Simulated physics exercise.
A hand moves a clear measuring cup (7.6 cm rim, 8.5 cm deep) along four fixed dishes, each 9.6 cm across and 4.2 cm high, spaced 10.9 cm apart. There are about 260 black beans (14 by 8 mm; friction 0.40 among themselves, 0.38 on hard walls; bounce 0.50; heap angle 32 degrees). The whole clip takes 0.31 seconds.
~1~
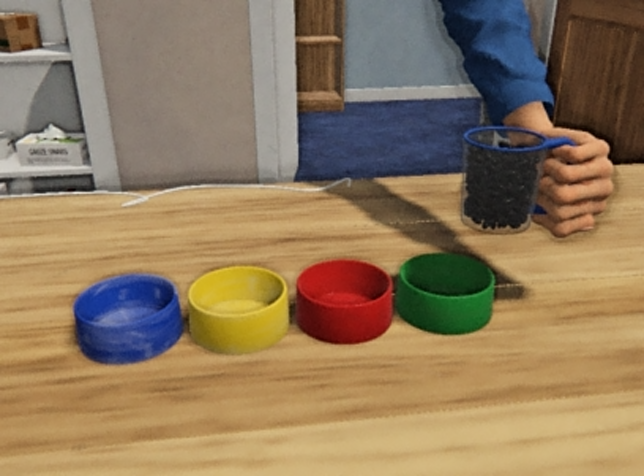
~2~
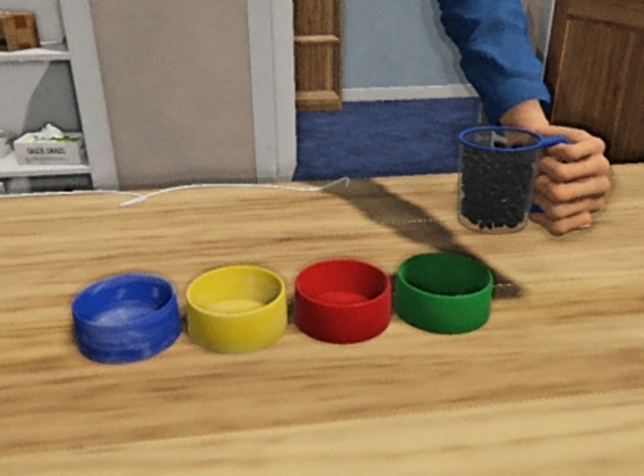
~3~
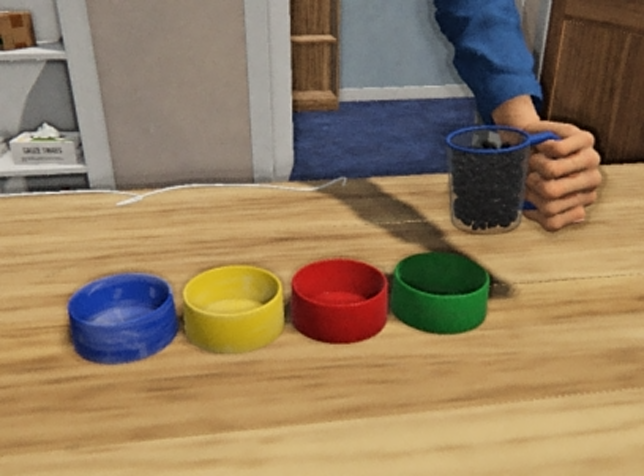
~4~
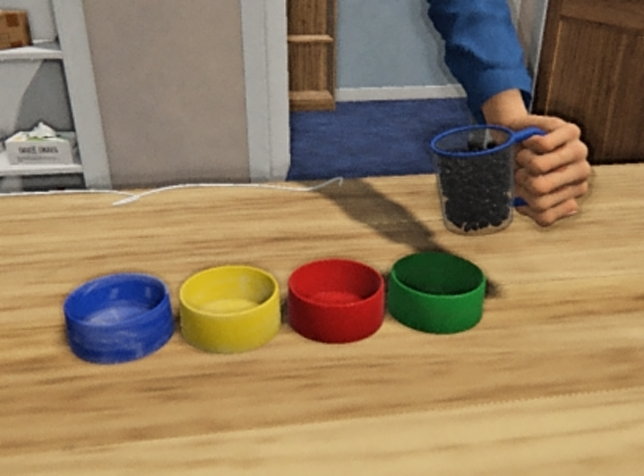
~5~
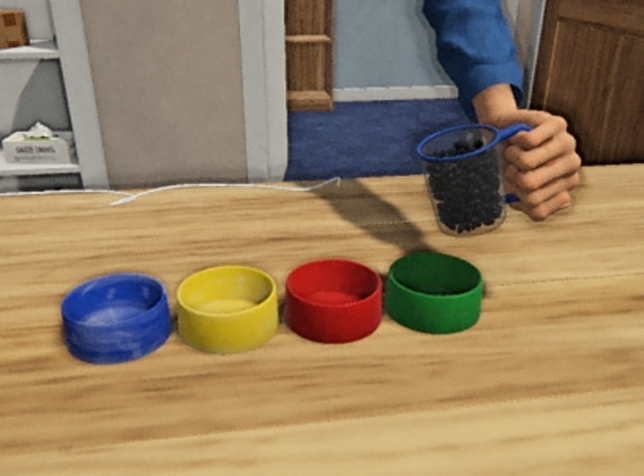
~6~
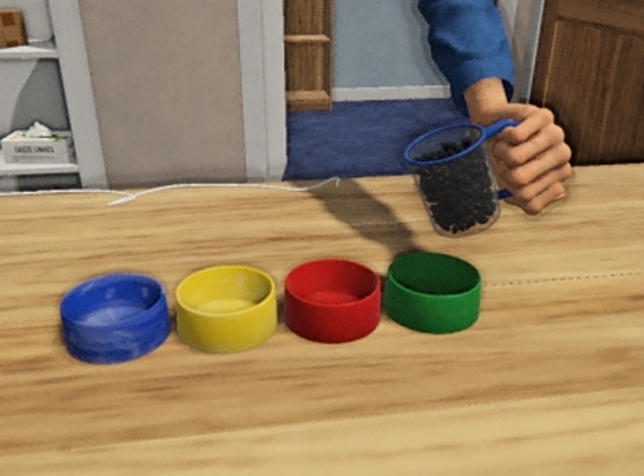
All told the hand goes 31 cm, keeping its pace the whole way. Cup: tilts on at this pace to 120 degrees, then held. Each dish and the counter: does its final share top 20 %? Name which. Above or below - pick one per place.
Red: Below; blue: Below; green: Below; yellow: Above; counter: Below.
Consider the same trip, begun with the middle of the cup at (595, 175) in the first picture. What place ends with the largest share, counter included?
Top spot: Red.
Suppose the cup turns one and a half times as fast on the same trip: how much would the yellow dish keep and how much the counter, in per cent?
Yellow 30; counter 20.
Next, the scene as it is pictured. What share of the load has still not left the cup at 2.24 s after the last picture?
About 0 percent of the load.
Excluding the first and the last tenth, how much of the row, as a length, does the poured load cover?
Some 6 centimetres.
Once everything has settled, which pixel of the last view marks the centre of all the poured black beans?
My guess is close to (222, 307).
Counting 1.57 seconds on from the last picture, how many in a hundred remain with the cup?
I reckon around 0 per cent.
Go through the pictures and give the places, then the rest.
In the first picture, cup at (500, 181), tilt 0 degrees, lip at (467, 141), moved 0.0 cm; middle of the pieces at (498, 191); green dish at (446, 274); red dish at (344, 282); yellow dish at (238, 290); blue dish at (126, 298).
In the second picture, cup at (496, 180), tilt 1 degrees, lip at (462, 141), moved 0.2 cm; middle of the pieces at (494, 191).
In the third picture, cup at (487, 181), tilt 5 degrees, lip at (450, 145), moved 0.8 cm; middle of the pieces at (486, 191).
In the fourth picture, cup at (475, 181), tilt 11 degrees, lip at (434, 149), moved 1.7 cm; middle of the pieces at (475, 192).
In the fifth picture, cup at (465, 182), tilt 16 degrees, lip at (420, 155), moved 2.5 cm; middle of the pieces at (465, 192).
In the sixth picture, cup at (455, 182), tilt 22 degrees, lip at (407, 160), moved 3.3 cm; middle of the pieces at (457, 192); green dish at (434, 274); red dish at (332, 281); yellow dish at (226, 289); blue dish at (113, 298).
Then, 0.94 s after the last picture, tilt 104 degrees; cup holds 85 %, yellow 5 %.
Then, 1.57 s after the last picture, tilt 120 degrees; cup holds 0 %, yellow 90 %.
Then, 2.24 s after the last picture, tilt 120 degrees; cup holds 0 %, yellow 90 %.
In the end, red 0 %, blue 0 %, green 0 %, yellow 90 %, counter 10 %.
